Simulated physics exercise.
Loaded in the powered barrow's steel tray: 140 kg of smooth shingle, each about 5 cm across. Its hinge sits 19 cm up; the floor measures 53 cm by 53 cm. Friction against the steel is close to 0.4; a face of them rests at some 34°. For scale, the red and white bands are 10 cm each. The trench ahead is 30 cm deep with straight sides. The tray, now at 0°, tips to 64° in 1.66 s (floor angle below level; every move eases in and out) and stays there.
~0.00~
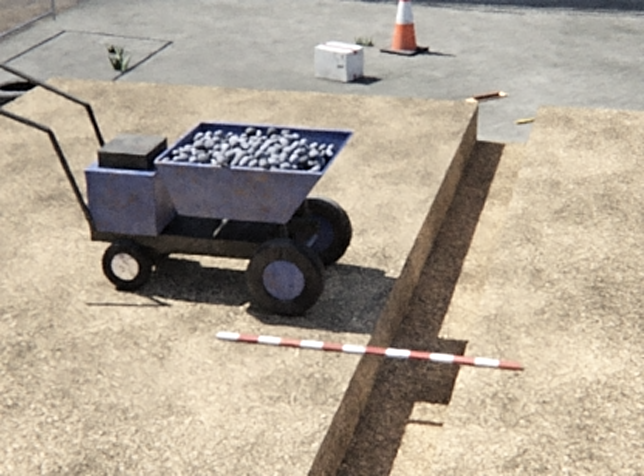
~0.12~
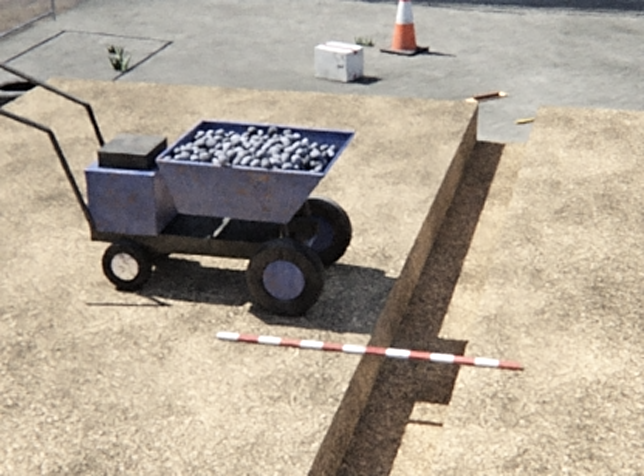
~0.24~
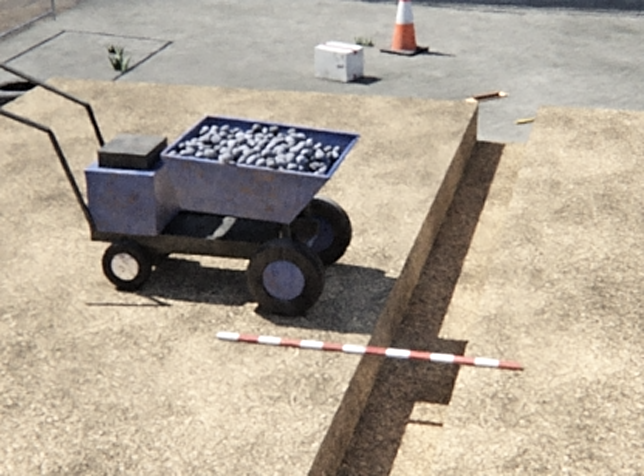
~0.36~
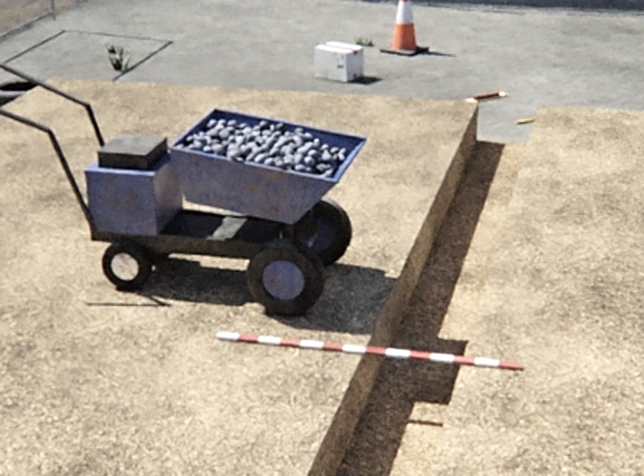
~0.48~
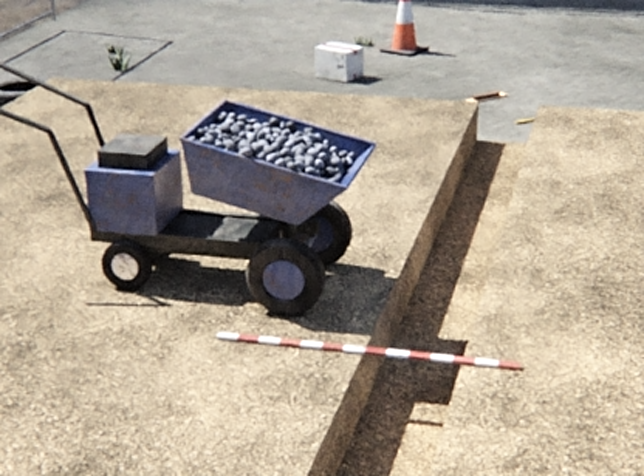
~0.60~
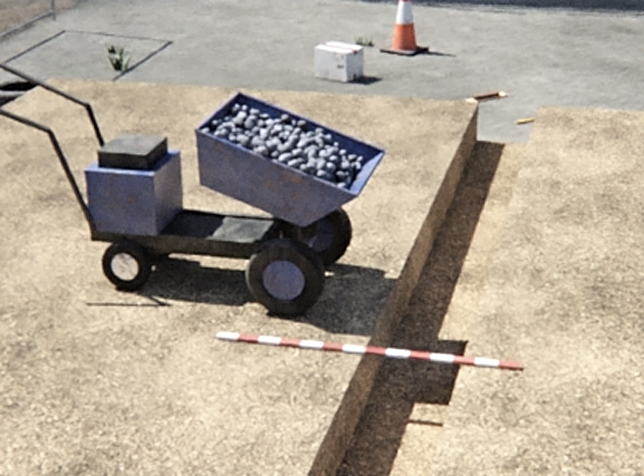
At the start, a blue powered barrow loaded with rounded grey stones stands on gravelly ground, its tray level, facing a straight-sided trench crossed by a red and white pole. The tray then tilts gradually forward to the right, its back end rising, while the barrow's wheels stay in place.
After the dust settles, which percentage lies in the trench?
About 93 per cent.
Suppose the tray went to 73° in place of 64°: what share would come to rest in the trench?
In that case some 90 per cent.
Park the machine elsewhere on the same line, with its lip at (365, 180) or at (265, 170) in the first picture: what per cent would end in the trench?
First some 50, then 85 per cent.
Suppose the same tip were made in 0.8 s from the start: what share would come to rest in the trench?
In that case some 75 per cent.
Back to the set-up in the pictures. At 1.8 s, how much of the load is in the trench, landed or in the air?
Some 40 per cent.
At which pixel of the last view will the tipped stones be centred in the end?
Around (442, 339).
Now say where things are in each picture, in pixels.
In the first frame, the tray is at 0°, its lip at (322, 175); the top of the load is at (264, 143).
In the second frame, lip at (324, 176), floor tilted 1°, highest stones at (246, 143); the stones move at 0.1 m/s on average.
In the third frame, the tray is at 4°, its lip at (329, 178); the top of the load is at (235, 139); the stones move at 0.3 m/s on average.
In the fourth frame, lip at (337, 182), floor tilted 8°, highest stones at (225, 131); the stones move at 0.4 m/s on average.
In the fifth frame, the tray is at 13°, its lip at (347, 188); the top of the load is at (229, 125); the stones move at 0.4 m/s on average.
In the sixth frame, lip at (357, 196), floor tilted 19°, highest stones at (241, 116); the stones move at 0.5 m/s on average.
After 1.2 s the floor is at 54°; 98 % in the tray, 1 % in the trench; the foremost stones are at (430, 246).
After 1.8 s the floor is at 64°; 53 % in the tray, 42 % in the trench, 4 % past the trench; the foremost stones are at (531, 310).
After 2.1 s the floor is at 64°; 31 % in the tray, 62 % in the trench, 7 % past the trench; the foremost stones are at (599, 316).
After 4.1 s the floor is at 64°; 0 % in the tray, 93 % in the trench, 7 % past the trench; the foremost stones are at (636, 311).
